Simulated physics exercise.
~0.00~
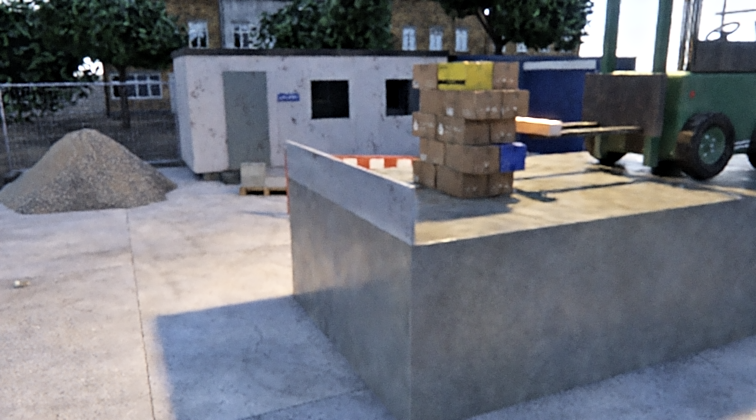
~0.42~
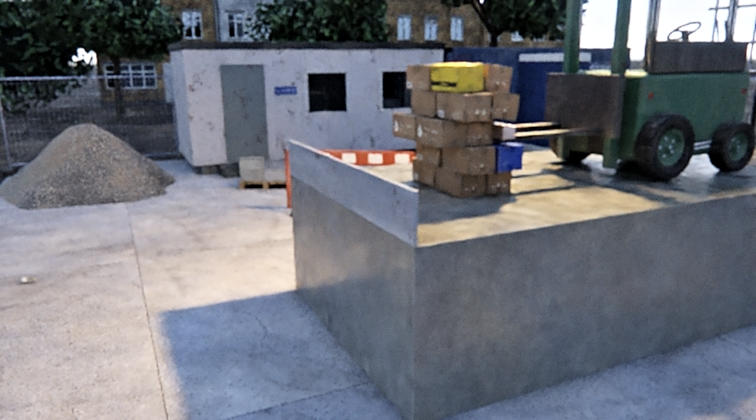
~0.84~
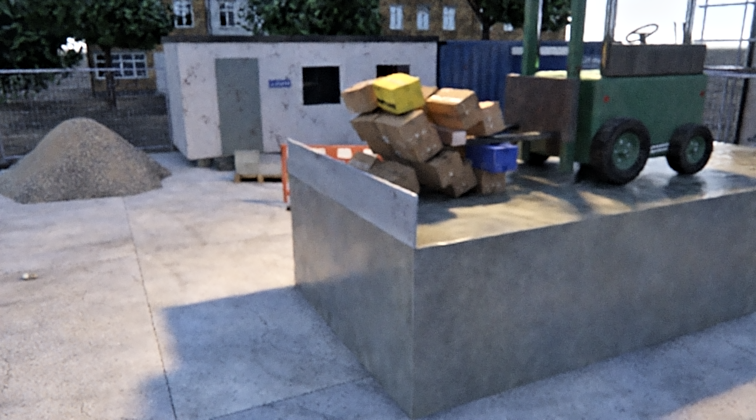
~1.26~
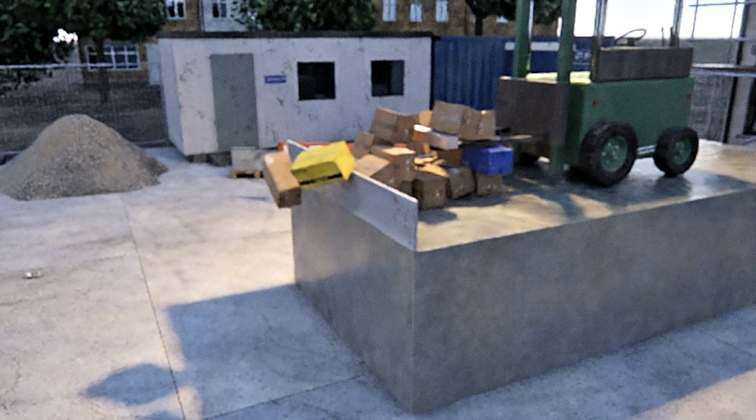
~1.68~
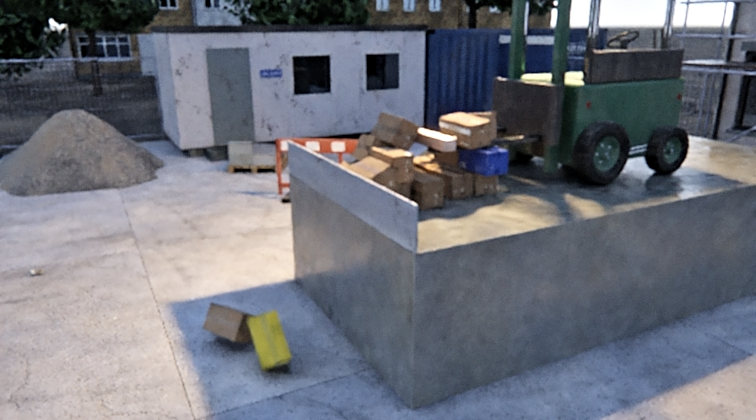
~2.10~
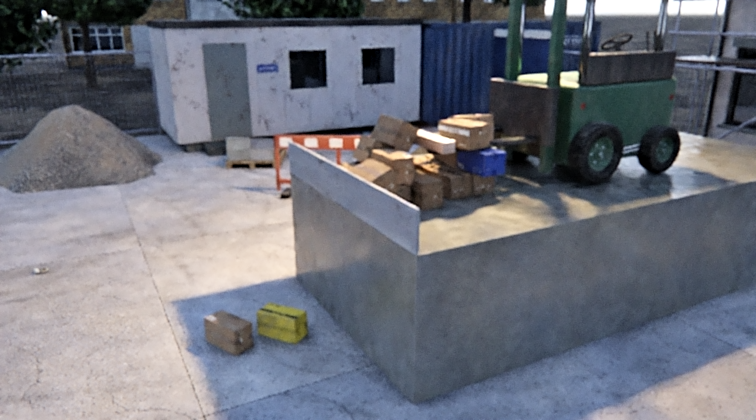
On a concrete loading dock, a green forklift pushes over stacked cartons, two dropping past the edge board, one yellow, the rest heaped.
